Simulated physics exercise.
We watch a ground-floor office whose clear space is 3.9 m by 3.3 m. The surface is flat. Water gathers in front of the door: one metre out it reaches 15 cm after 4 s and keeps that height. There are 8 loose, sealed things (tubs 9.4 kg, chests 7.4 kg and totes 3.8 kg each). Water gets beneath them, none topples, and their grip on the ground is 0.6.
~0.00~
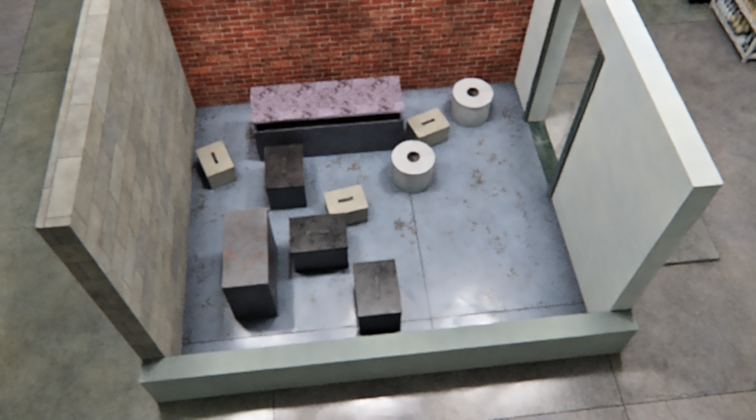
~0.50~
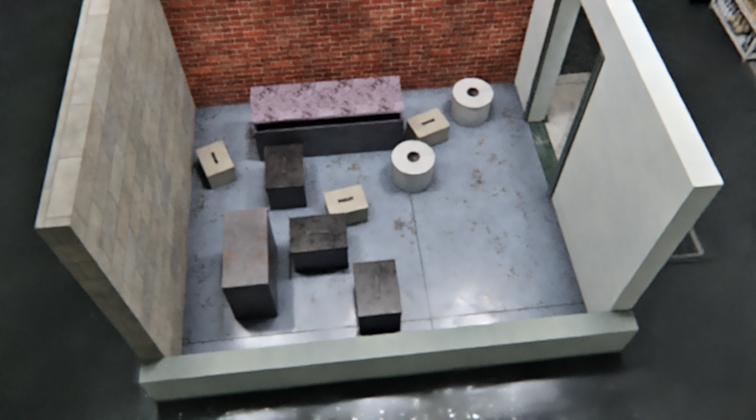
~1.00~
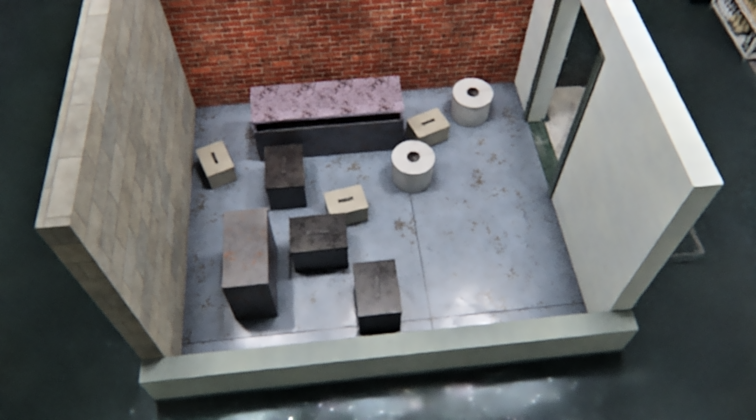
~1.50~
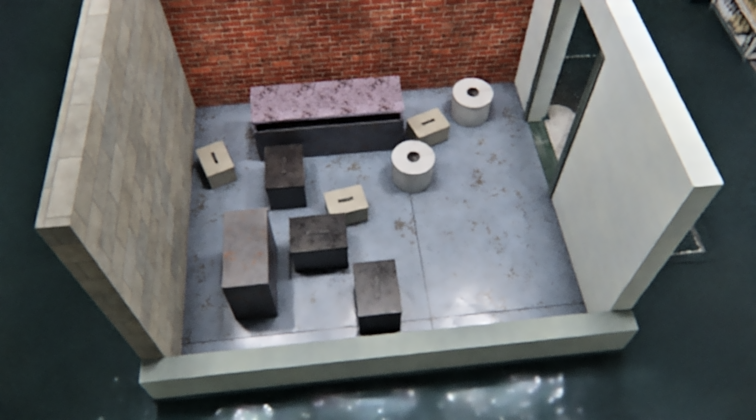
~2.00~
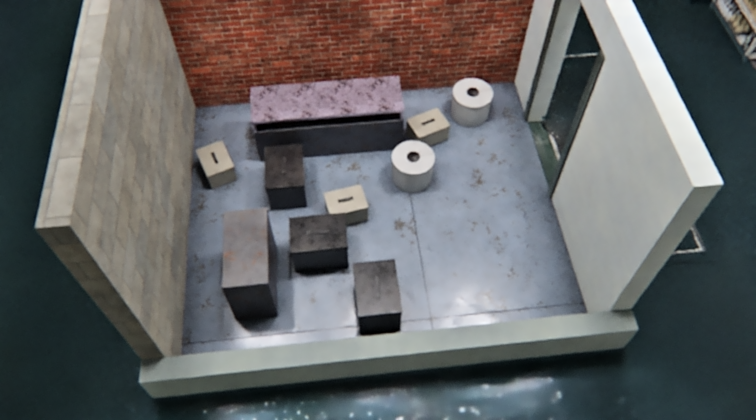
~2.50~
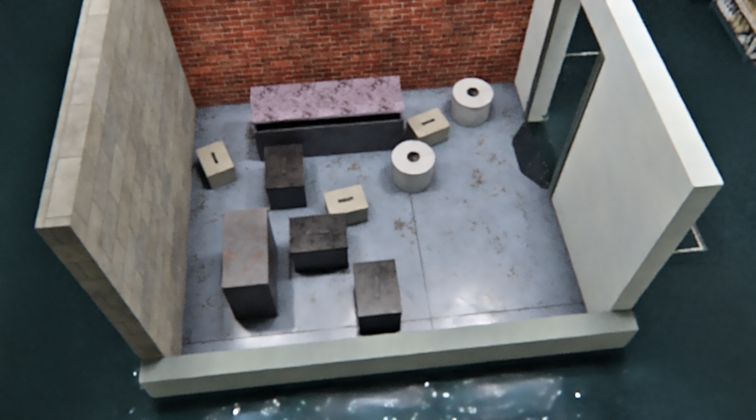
At the start, dark blocks, pale boxes and round white drums stand on a dry floor between brick and pale walls, with bare ground outside. Dark water spreads around the outside, glinting along the front, then a small patch enters at the doorway on the right, while the objects stay still.
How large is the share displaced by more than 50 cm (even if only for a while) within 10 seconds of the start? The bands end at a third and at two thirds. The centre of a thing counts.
That comes to one to two thirds.
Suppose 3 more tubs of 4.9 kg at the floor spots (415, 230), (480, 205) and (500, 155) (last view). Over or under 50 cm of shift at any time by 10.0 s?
In that order: Past it, more, over.
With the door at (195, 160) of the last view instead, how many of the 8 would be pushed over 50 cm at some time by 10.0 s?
In that case 4 of them.
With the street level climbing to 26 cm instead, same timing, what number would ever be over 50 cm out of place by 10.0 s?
In that case 7 of them.
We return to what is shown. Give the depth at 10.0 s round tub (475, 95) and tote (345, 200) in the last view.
About 7 and 5 cm.
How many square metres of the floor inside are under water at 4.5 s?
About 3.5 m2.
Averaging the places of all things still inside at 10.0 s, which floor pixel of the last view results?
At about (311, 198).
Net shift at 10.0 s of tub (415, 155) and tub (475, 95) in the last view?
In turn: 120 cm, 20 cm.
After 3.5 s 0 of 8 are over 50 cm from their spots; 0 afloat.
After 4.5 s 0 of 8 are over 50 cm from their spots; 0 afloat.
After 7.0 s 1 of 8 are over 50 cm from their spots; 4 afloat.
After 10.0 s 5 of 8 are over 50 cm from their spots, and 5 have been at some point; 7 afloat.
